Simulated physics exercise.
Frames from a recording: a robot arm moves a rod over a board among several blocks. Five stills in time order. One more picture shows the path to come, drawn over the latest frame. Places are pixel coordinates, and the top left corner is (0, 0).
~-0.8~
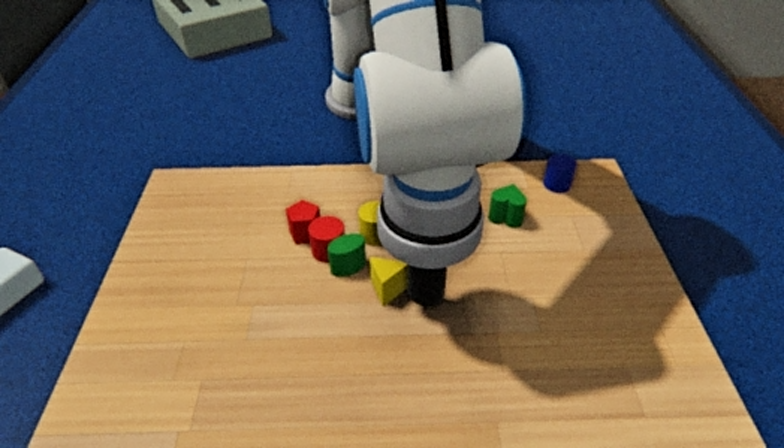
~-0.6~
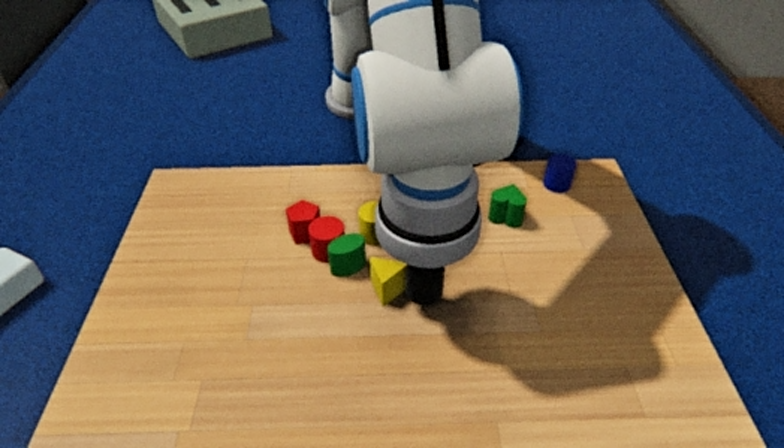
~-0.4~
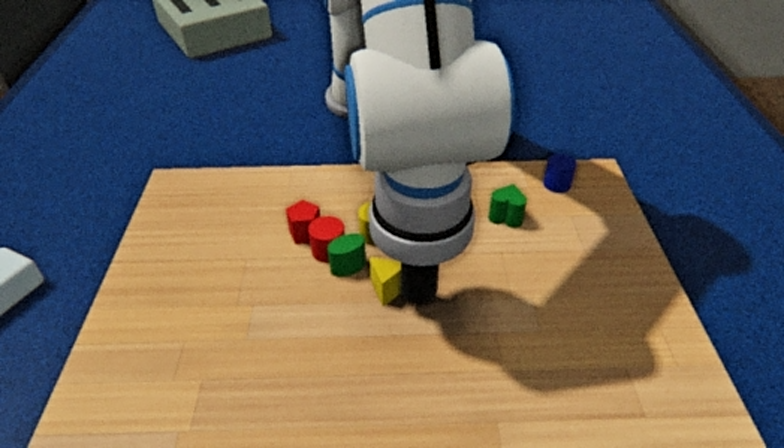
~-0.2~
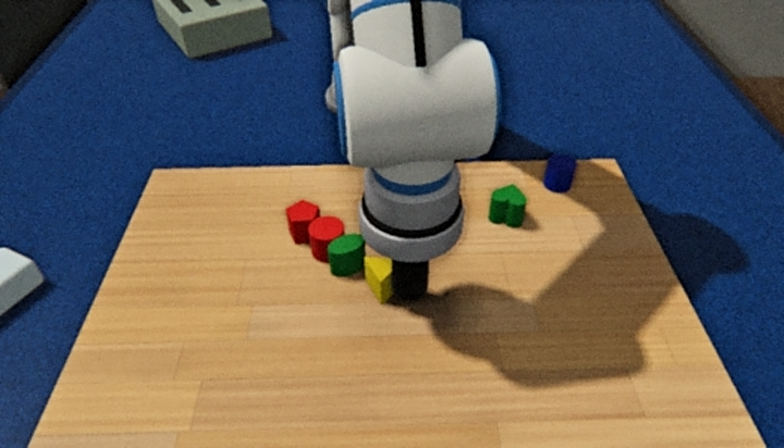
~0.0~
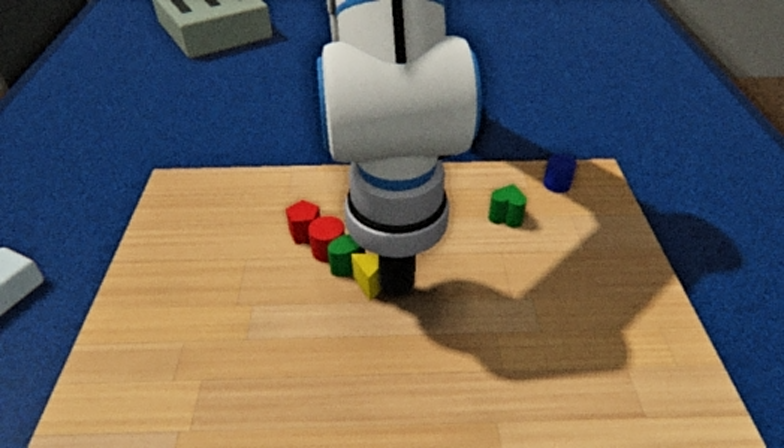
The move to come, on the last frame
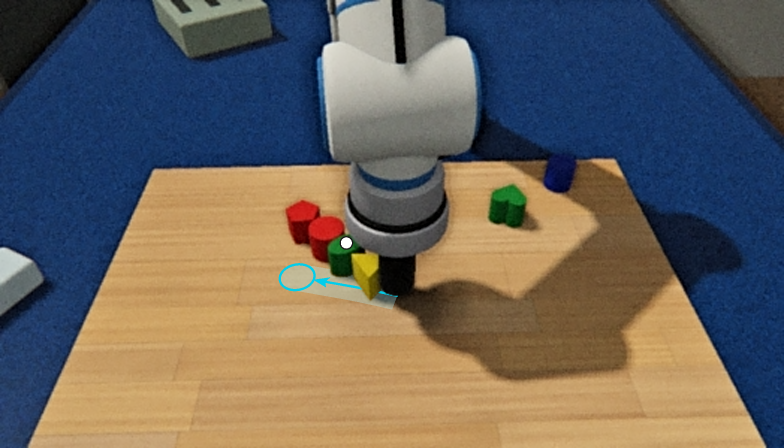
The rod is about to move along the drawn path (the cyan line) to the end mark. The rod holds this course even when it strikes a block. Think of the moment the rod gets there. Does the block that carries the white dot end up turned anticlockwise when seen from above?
No.
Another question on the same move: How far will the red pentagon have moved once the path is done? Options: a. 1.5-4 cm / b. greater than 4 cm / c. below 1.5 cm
Letter c.
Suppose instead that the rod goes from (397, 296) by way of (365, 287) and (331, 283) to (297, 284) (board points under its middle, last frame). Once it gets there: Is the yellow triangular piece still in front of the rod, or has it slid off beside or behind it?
It is driven along in front.
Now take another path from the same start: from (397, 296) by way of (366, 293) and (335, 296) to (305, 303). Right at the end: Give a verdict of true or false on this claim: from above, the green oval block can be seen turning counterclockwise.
Verdict: False.
The drawn path runs from (397, 296) to (297, 277); the dot is on the green oval block.
What follows on the original path. One third of the way, rod at (361, 276); red disc at (326, 225); green oval block at (342, 243), turned 25° clockwise; yellow triangular piece at (330, 260).
Two thirds of the way, rod at (328, 270); red pentagon at (297, 206); red disc at (323, 220); green oval block at (340, 238), turned 30° clockwise; yellow triangular piece at (297, 256), turned 25° anticlockwise.
At the end, rod at (295, 265); red pentagon at (297, 206); red disc at (323, 220); green oval block at (340, 238), turned 30° clockwise; yellow triangular piece at (264, 252), turned 35° anticlockwise.
